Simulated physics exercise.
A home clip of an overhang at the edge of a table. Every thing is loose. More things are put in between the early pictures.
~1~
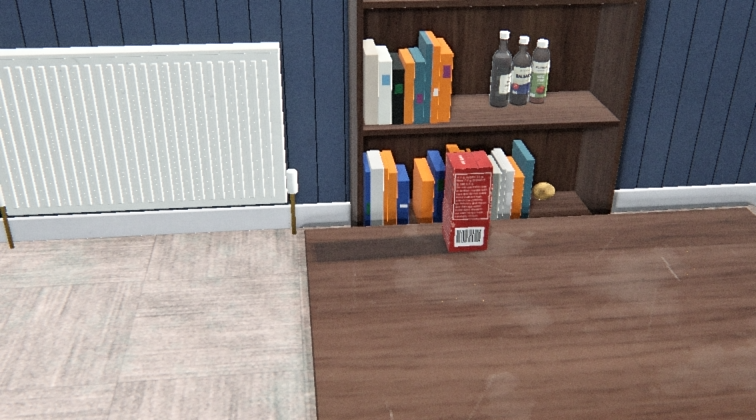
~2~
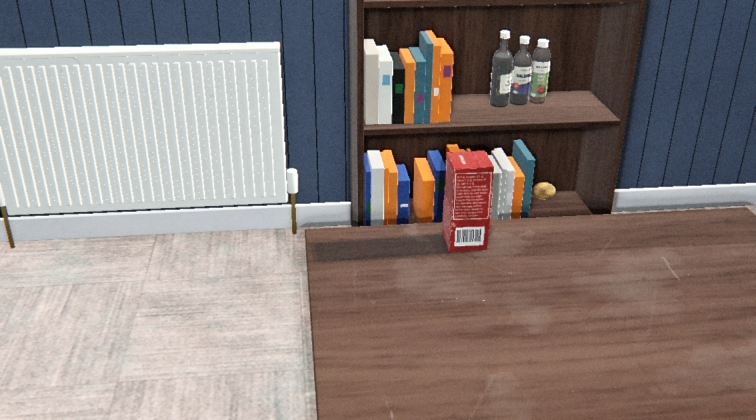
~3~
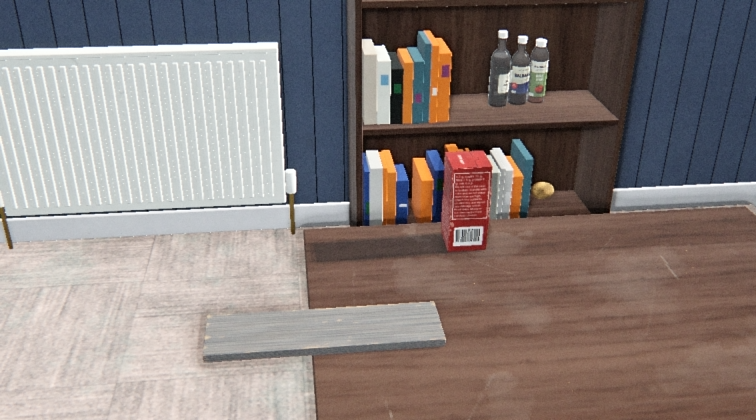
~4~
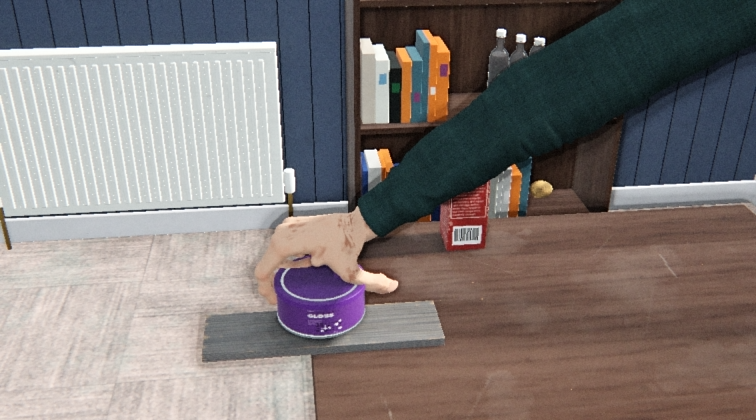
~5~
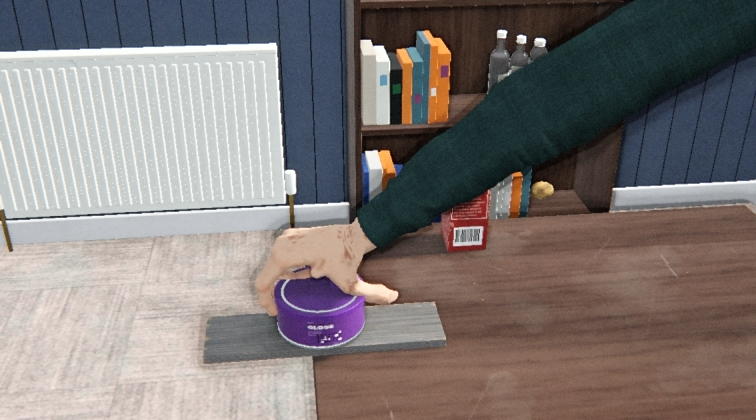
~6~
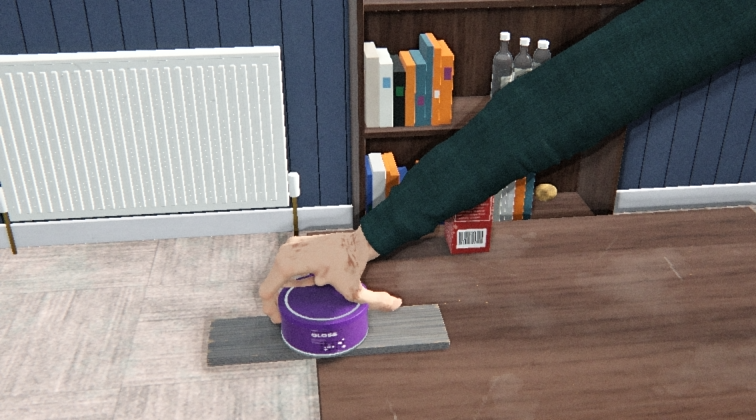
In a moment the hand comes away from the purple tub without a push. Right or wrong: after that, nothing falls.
Right.
Then, 0.20 s later than the last frame, all is still.
Then, 0.50 s later than the last frame, purple tub resting near (324, 314).
When it is over, all 3 as before. End places, in pixels of the last picture, purple tub near (324, 314). The board stays on the table.
